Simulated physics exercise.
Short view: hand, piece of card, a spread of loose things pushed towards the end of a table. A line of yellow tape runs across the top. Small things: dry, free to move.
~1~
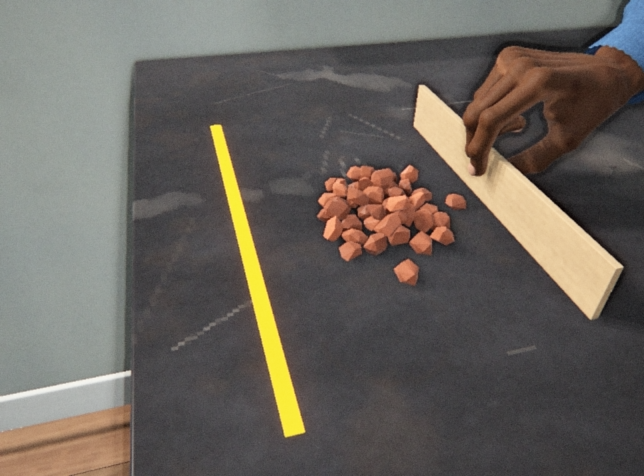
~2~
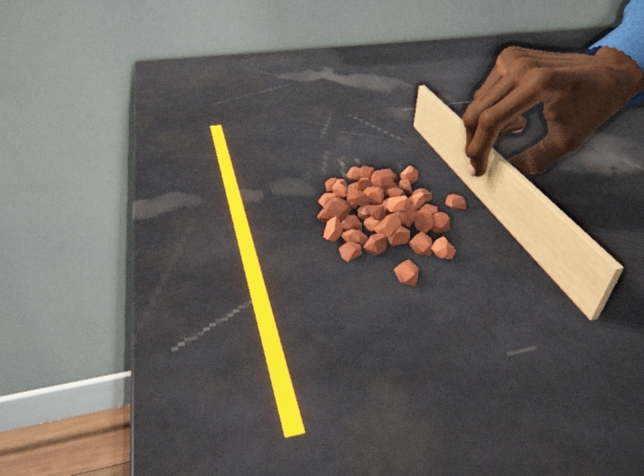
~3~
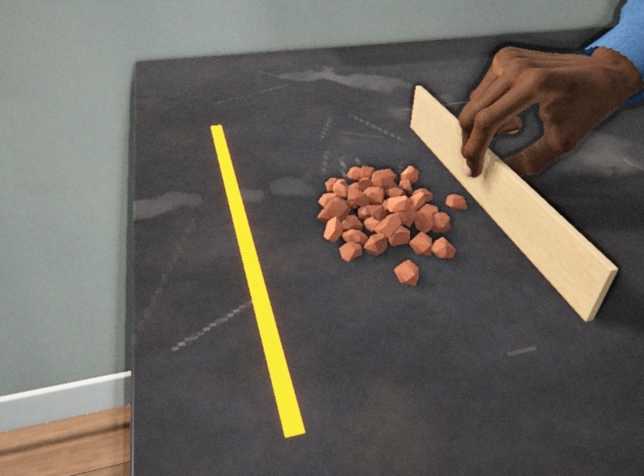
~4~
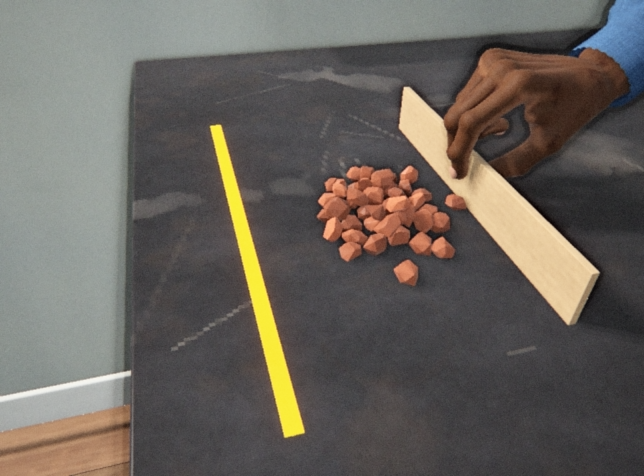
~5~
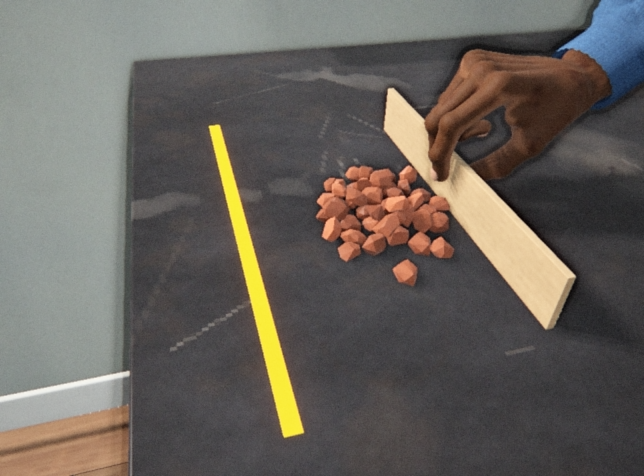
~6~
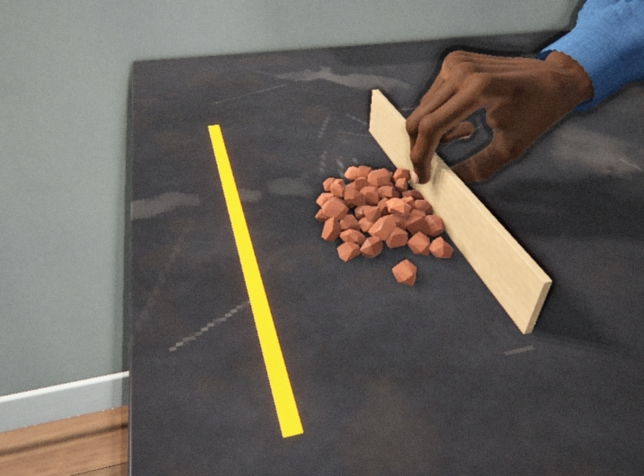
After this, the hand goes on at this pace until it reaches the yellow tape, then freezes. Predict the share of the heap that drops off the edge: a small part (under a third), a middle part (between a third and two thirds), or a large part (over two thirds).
A small part, under a third.
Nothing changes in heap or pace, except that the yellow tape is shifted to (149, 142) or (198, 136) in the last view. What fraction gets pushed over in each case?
Case one: Around 100 percent; case two: 20 percent.
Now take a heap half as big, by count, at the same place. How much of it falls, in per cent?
It would be roughly 0 percent.
Soon, piece of card still moving, near (335, 174); heap all on the table, its front near (236, 240).
A while on, piece of card stopped at the yellow tape; heap all on the table, its front near (119, 272).
Towards the end, piece of card stopped at the yellow tape; heap a stray few over the edge.
Finally, piece of card stopped at the yellow tape; heap a stray few over the edge.
